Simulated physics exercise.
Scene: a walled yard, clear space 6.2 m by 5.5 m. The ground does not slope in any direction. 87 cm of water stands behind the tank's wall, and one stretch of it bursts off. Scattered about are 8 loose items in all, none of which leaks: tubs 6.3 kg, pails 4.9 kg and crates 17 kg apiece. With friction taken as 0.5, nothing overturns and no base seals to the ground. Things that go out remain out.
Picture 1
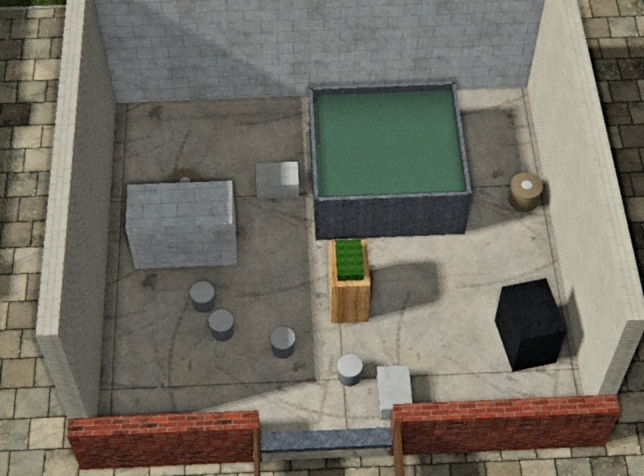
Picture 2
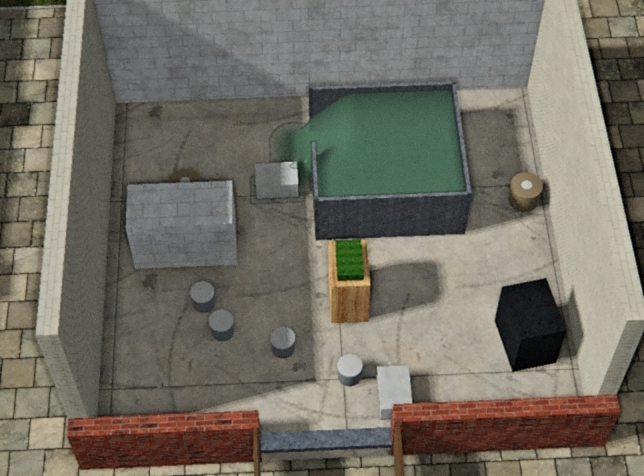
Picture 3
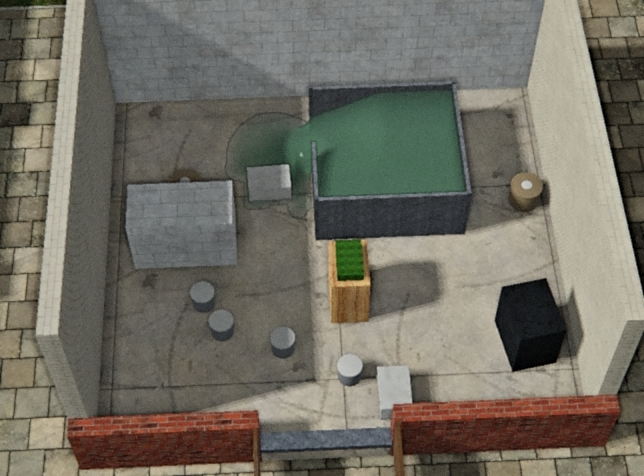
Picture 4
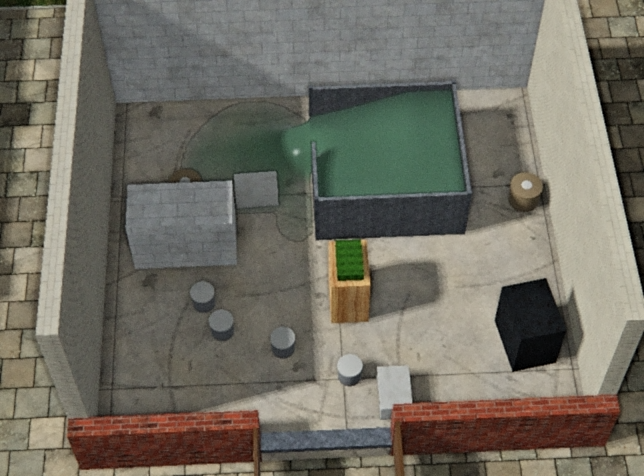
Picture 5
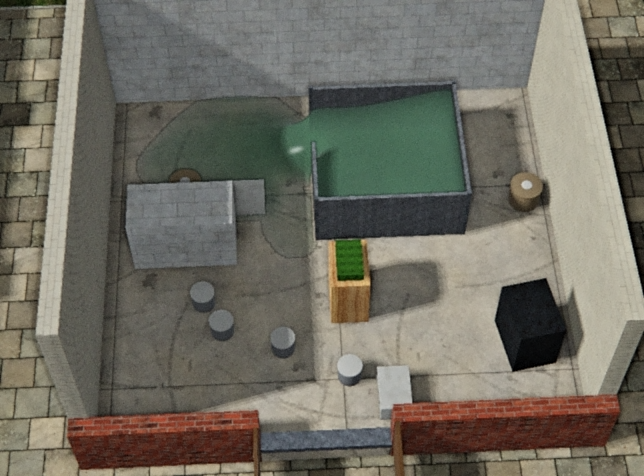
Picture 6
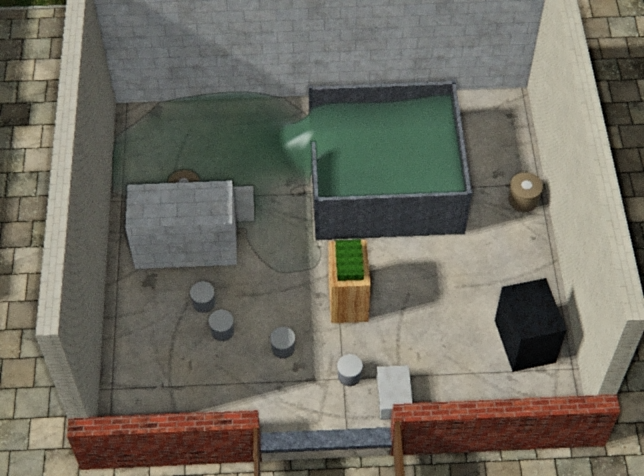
Green water poured through a gap in the left side of a dark-walled tank and spread across the yard floor, pushing a pale gray crate left toward a larger gray block.
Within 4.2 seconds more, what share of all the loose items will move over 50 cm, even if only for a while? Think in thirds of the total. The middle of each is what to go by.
The fraction stays below one third.
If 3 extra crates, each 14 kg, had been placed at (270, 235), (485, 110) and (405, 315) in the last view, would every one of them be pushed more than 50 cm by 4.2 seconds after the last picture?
First exceeds it, second falls shy, third falls shy.
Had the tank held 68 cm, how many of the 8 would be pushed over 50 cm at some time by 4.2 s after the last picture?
It would come to 2 of them.
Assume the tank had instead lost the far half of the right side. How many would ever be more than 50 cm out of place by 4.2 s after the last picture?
The answer would then be 4.
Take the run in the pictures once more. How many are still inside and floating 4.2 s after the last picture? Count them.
I'd say 3 of them.
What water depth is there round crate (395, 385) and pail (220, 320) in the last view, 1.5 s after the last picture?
Roughly 0 and 1 cm.
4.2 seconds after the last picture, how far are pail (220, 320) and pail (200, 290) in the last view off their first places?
Net shifts, in order: 0 cm and 0 cm.
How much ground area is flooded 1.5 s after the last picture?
I'd estimate close to 14 m2.
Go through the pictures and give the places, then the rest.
The first picture shows a crate at (277, 174), on the bottom; a tub at (185, 182), on the bottom; 3.8 m2 under water; 0 of 8 have shifted.
The second picture shows a crate at (276, 174), on the bottom; a tub at (185, 182) rests on the ground; water covers 4.4 m2; 0 of 8 have shifted.
The third picture shows a crate at (269, 177), on the bottom, 13 cm from its start; a tub at (185, 182) rests on the ground; 5.4 m2 under water; 1 of 8 have shifted.
The fourth picture shows a crate at (256, 184), on the bottom, 34 cm from its start; a tub at (185, 182) rests on the ground; 6.7 m2 under water; 1 of 8 have shifted.
The fifth picture shows a crate at (243, 192) rests on the ground, 57 cm from its start; a tub at (185, 182), on the bottom; 8.3 m2 under water; 1 of 8 have shifted.
The sixth picture shows a crate at (232, 198) rests on the ground, 76 cm from its start; a tub at (184, 183) rests on the ground; water covers 9.7 m2; 1 of 8 have shifted.
Then, 0.4 s after the last picture 2 of 8 are over 50 cm from their spots; 0 afloat.
Then, 1.5 s after the last picture 2 of 8 are over 50 cm from their spots; 1 afloat.
Then, 2.8 s after the last picture 2 of 8 are over 50 cm from their spots; 1 afloat.
Then, 4.2 s after the last picture 2 of 8 are over 50 cm from their spots, and 2 have been at some point; 3 afloat.
